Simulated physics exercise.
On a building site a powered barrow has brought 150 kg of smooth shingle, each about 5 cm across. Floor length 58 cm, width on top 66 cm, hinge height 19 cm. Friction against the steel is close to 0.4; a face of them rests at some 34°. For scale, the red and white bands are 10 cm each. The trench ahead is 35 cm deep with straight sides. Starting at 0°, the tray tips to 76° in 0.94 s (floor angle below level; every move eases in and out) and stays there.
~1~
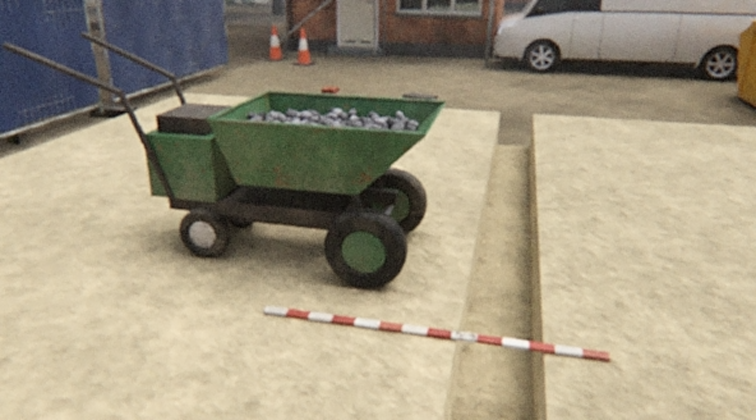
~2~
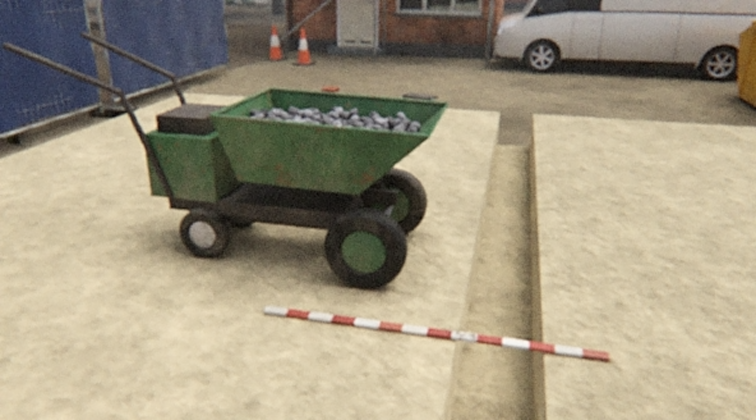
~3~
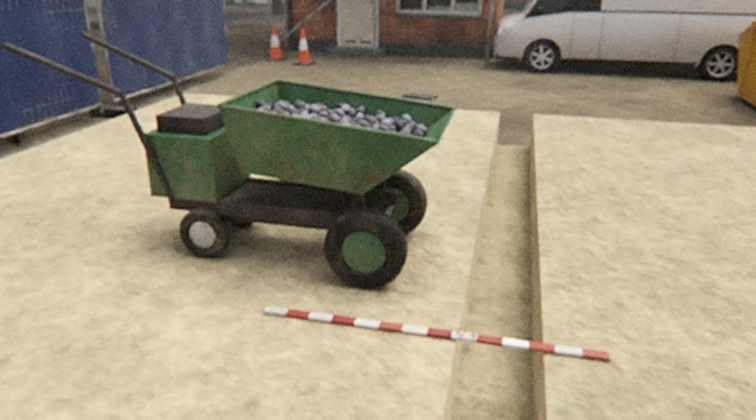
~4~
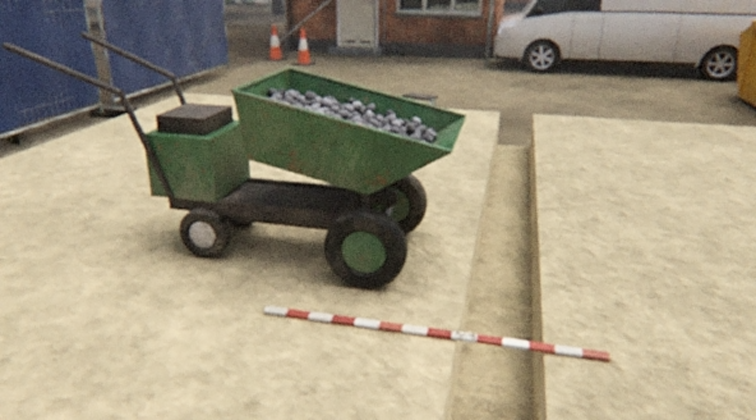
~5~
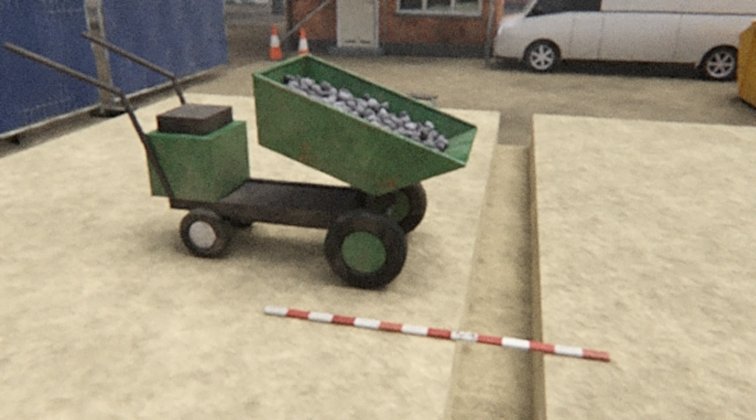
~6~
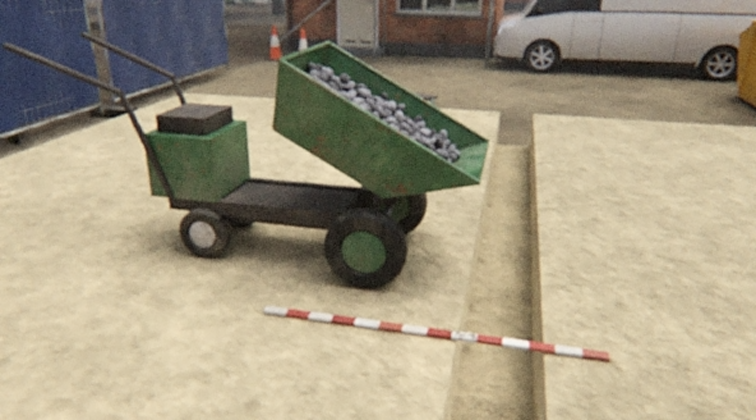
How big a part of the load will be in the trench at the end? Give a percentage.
About 55 per cent.
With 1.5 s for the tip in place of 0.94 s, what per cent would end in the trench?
Then about 60 per cent.
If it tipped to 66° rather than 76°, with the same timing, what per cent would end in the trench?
Then about 40 per cent.
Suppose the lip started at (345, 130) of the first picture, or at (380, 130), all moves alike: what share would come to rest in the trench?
About 75 and 100 per cent.
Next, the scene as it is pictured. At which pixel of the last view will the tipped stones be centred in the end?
Near (531, 314).
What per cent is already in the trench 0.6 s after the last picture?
About 30 per cent by then.
Then, 0.3 s after the last picture the floor is at 64°, 100 % in the tray; the foremost stones are at (505, 232).
Then, 0.6 s after the last picture the floor is at 76°, 43 % in the tray, 29 % in the trench, 28 % past the trench; the foremost stones are at (639, 284).
Then, 1.0 s after the last picture the floor is at 76°, 3 % in the tray, 52 % in the trench, 46 % past the trench; the foremost stones are past the picture's edge.
Then, 2.9 s after the last picture the floor is at 76°, 0 % in the tray, 55 % in the trench, 45 % past the trench; the foremost stones are past the picture's edge.
